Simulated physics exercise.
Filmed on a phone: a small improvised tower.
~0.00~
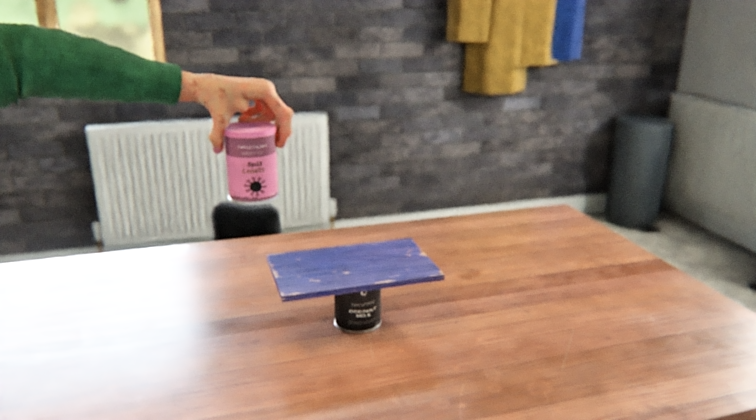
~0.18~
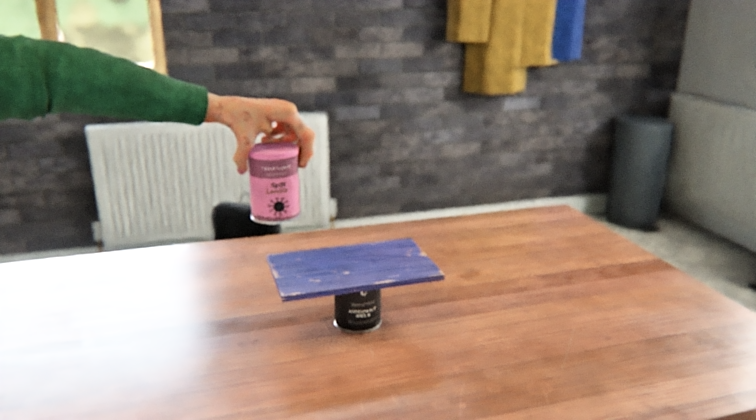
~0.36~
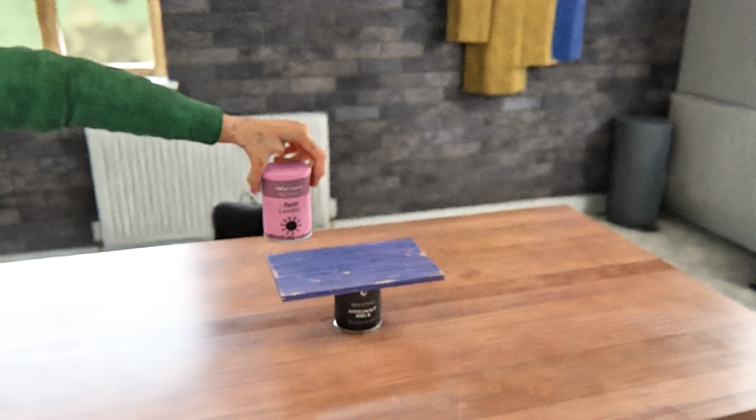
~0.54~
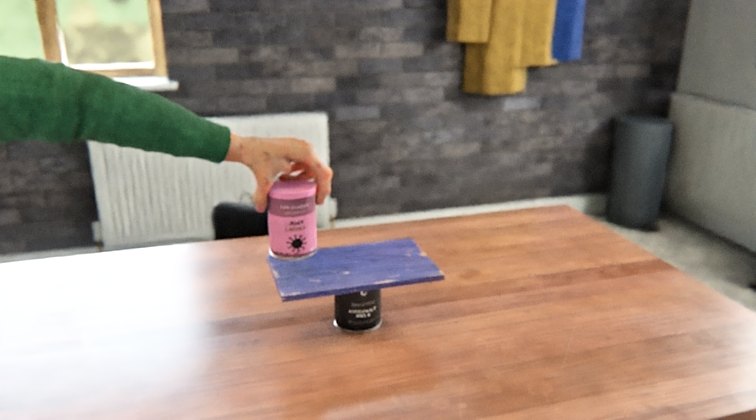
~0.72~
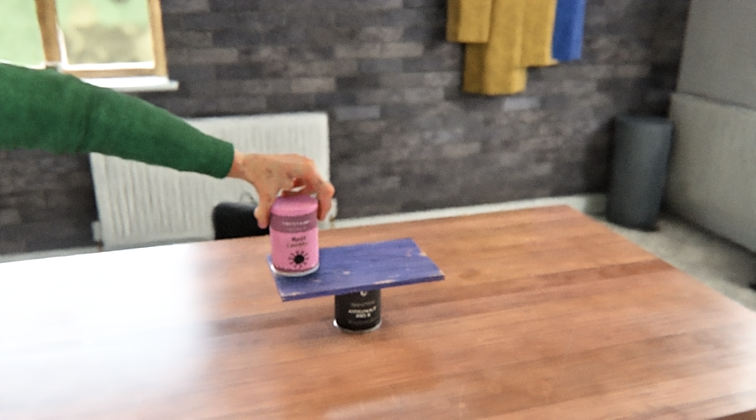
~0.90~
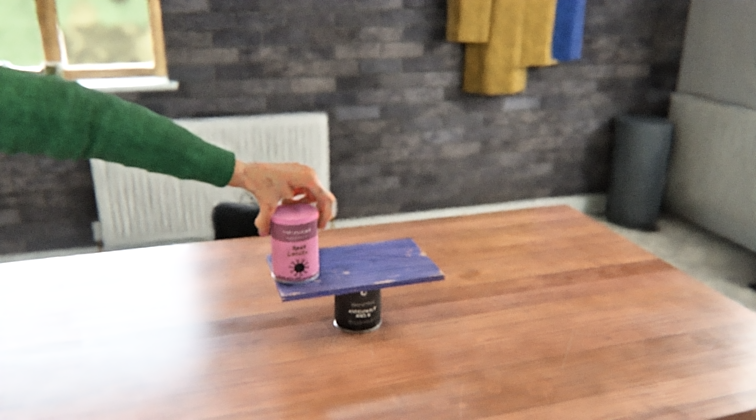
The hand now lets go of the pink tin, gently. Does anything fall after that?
In the end the stack gives way.
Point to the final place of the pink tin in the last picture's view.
Near (177, 338).
Around 1.30 s, pink tin now fallen; blue board rocked 29° from its first pose.
Around 1.40 s, blue board rocked 51° from its first pose.
Around 1.60 s, blue board rocked 33° from its first pose.
Around 1.70 s, blue board now fallen.
Finally (2.3 s), fallen, blue board and pink tin; black tin still in place. Final places as the last picture's camera would see them, pink tin near (176, 338). The stack loses its balance.
